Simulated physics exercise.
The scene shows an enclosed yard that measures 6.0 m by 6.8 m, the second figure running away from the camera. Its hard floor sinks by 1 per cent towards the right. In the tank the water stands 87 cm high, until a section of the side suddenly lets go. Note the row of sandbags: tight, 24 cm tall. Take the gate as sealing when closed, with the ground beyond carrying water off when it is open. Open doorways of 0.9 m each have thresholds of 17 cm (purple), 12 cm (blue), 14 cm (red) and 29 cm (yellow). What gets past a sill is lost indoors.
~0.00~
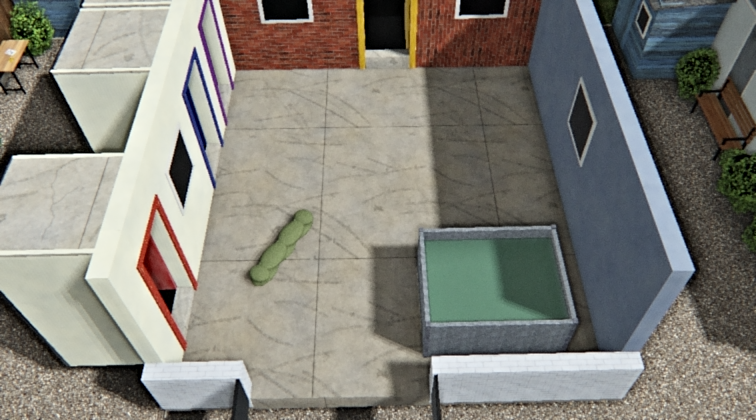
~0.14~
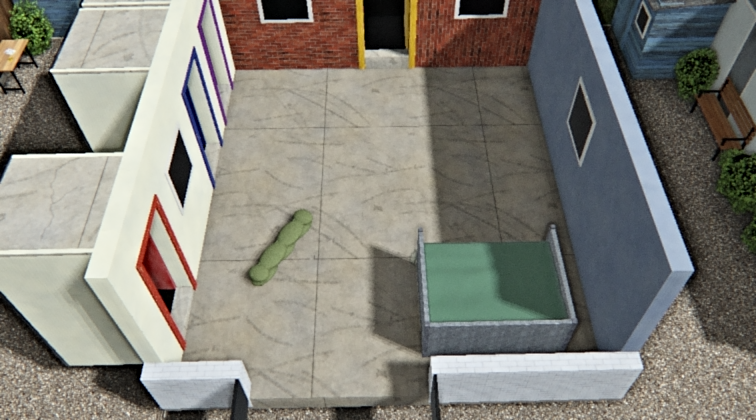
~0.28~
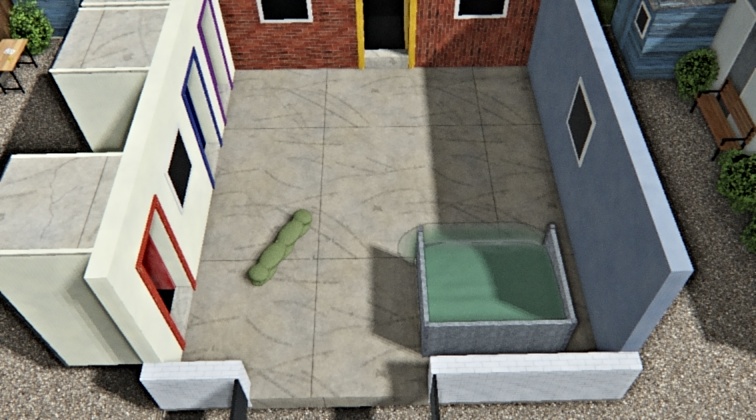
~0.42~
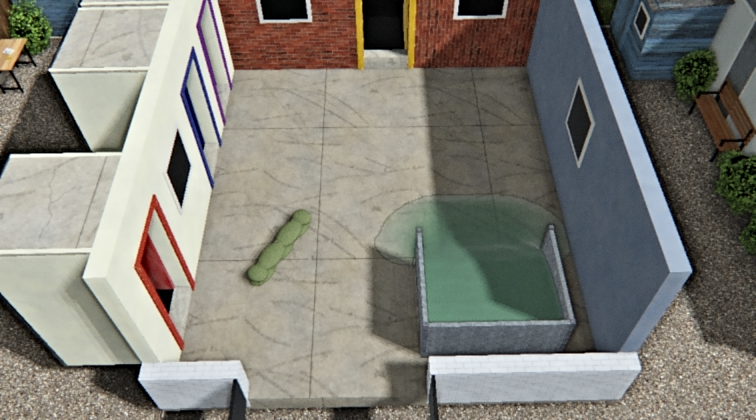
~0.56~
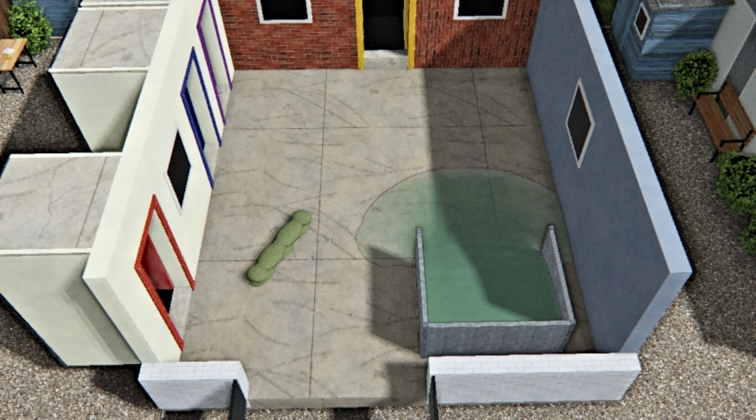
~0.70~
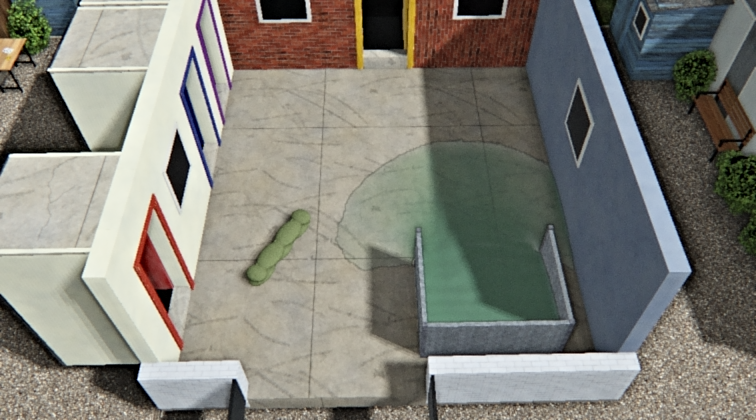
A walled yard held a tank of greenish water near a row of green sandbags; the tank's far side opened, and water poured out, spreading across the floor in a widening, rounded sheet.
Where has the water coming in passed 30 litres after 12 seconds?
The purple door never breaches the limit. The blue door never breaches the limit. The red door never breaches the limit. The yellow door never breaches the limit.
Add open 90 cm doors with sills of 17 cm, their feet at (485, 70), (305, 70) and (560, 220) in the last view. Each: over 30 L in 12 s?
Well, the first is on the high side, the second is on the low side, and the third is on the low side.
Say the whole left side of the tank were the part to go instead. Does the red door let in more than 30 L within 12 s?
In that case, red door: More than that.
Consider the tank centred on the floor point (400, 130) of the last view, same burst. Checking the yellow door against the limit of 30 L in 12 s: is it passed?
Against the limit, the yellow door gets more than that.
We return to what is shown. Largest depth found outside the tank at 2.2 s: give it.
Max depth: About 50 centimetres.
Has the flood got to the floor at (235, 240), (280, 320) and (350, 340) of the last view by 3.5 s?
First spot bone dry, second bone dry, third bone dry.
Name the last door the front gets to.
The answer is the red door.
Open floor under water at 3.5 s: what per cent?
Some 60 per cent of it.
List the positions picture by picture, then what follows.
The tank at (493, 277) is whole and still, 87 cm deep, in the first picture.
The front is at (413, 262), 1.1 m from the gap on the tank's far side; 0.5 m2 of floor is under water; 87 cm left at the back of the tank, in the second picture.
Water pours out on the tank's far side and has run 1.3 m, to (404, 244); typically 15 cm deep outside, 79 cm at the tank's back, in the third picture.
The front is at (546, 213), 1.7 m from the gap on the tank's far side; 3.6 m2 of floor is under water; 74 cm left at the back of the tank, in the fourth picture.
Water pours out on the tank's far side and has run 2.1 m, to (410, 181); typically 10 cm deep outside, 70 cm at the tank's back, in the fifth picture.
Water pours out on the tank's far side and has run 2.7 m, to (488, 145); typically 8 cm deep outside, 62 cm at the tank's back, in the sixth picture.
After 1.4 s water covers 45 % of the floor and is deepest (28 cm) near (489, 261); purple door not reached, blue door not reached, red door not reached, yellow door 2 cm at the sill, 0 L in.
After 2.2 s water covers 55 % of the floor and is deepest (50 cm) near (522, 71); purple door not reached, blue door not reached, red door not reached, yellow door 27 cm at the sill, 0 L in.
After 3.5 s water covers 60 % of the floor and is deepest (26 cm) near (514, 113); purple door 14 cm at the sill, 0 L in, blue door 2 cm at the sill, 0 L in, red door not reached, yellow door 19 cm at the sill, 0 L in.
After 7.0 s water covers 85 % of the floor and is deepest (31 cm) near (175, 383); purple door 10 cm at the sill, 3 L in, blue door 10 cm at the sill, 4 L in, red door 12 cm at the sill, 0 L in, yellow door 6 cm at the sill, 0 L in.
After 12.0 s water covers 95 % of the floor and is deepest (12 cm) near (584, 331); purple door 2 cm at the sill, 4 L in, blue door 4 cm at the sill, 5 L in, red door 5 cm at the sill, 0 L in, yellow door 5 cm at the sill, 0 L in.
